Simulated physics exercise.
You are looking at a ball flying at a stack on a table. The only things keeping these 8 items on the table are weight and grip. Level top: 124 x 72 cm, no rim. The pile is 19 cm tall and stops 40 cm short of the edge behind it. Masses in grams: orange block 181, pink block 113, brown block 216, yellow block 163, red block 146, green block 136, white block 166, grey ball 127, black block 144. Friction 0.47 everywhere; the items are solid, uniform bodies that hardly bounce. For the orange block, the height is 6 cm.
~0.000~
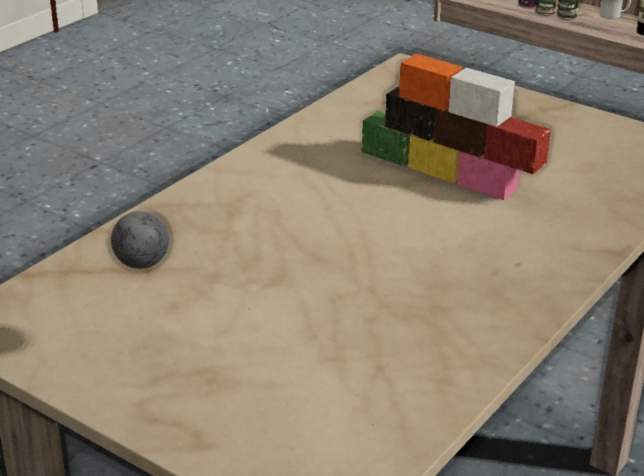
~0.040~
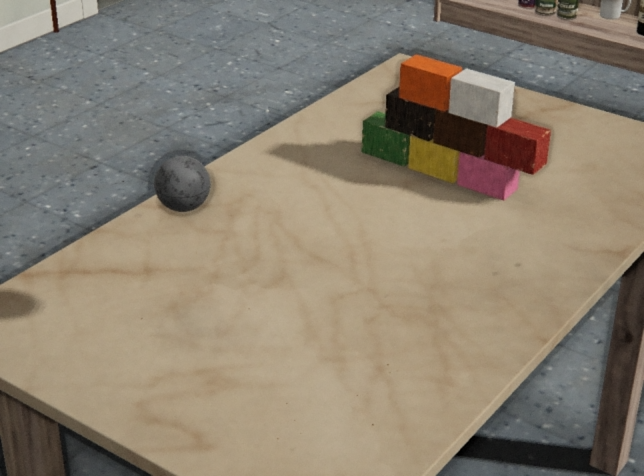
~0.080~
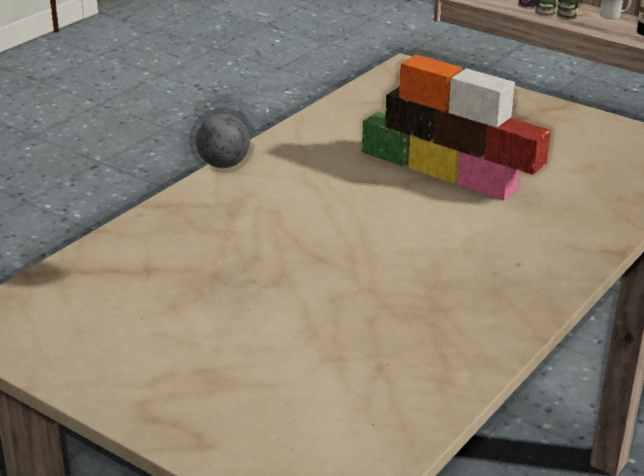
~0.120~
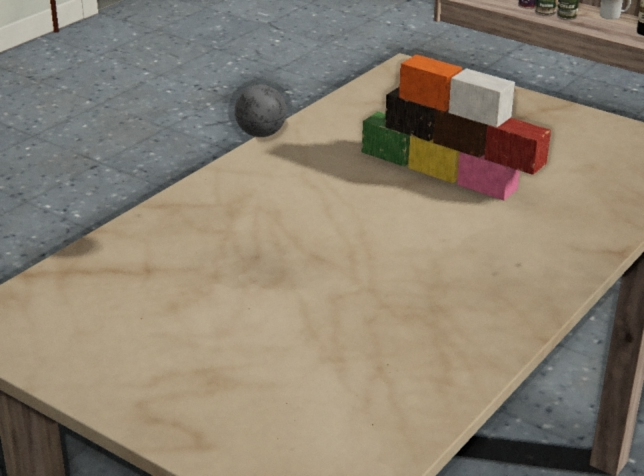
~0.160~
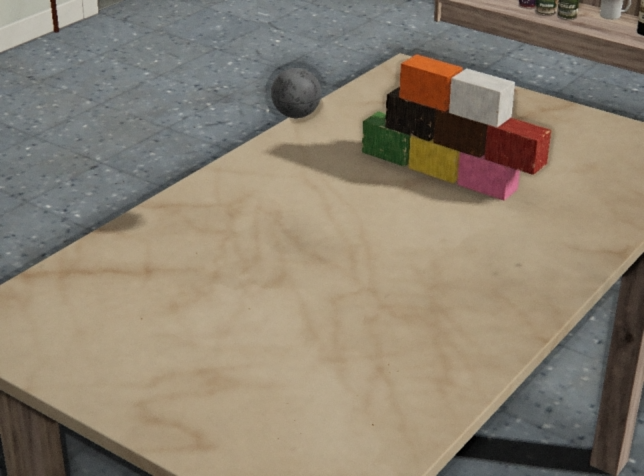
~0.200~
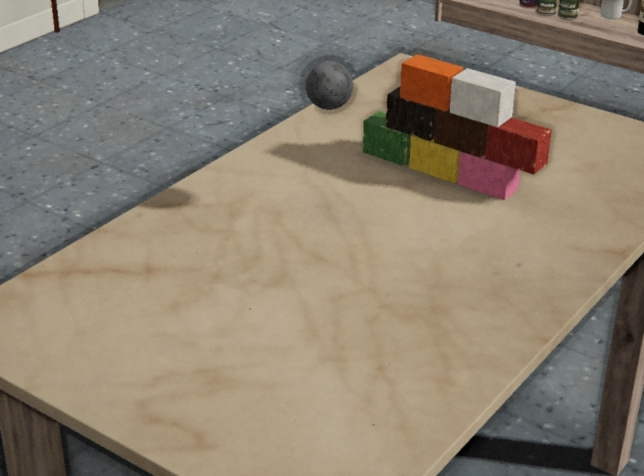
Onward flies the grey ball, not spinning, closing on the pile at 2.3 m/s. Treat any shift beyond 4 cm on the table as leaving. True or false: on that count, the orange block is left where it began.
False; the orange block is displaced.
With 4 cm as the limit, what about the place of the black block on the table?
Outcome for the black block: Displaced.
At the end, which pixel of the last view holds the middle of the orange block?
In the end it sits at around (487, 93).
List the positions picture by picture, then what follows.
In the first picture, 63 cm to the stack; grey ball (140, 240); orange block (430, 82).
In the second picture, 54 cm to the stack; grey ball (183, 184); yellow block (439, 154).
In the third picture, 45 cm to the stack; grey ball (223, 141); green block (391, 139).
In the fourth picture, 35 cm to the stack; grey ball (261, 111); black block (415, 113).
In the fifth picture, 26 cm to the stack; grey ball (296, 93); brown block (465, 128).
In the sixth picture, 17 cm to the stack; grey ball (329, 85); orange block (431, 82).
Around 0.40 s, grey ball near (386, 103); orange block at 13° to upright near (440, 74); black block at 13° to upright.
Around 0.60 s, grey ball near (386, 98); orange block on its side near (481, 105); black block on its side.
Finally (1.4 s), on their side or leaning hard on the table, orange block and black block; the other 6 still in place (within 4 cm). Final places as that camera would see them, orange block near (487, 93).
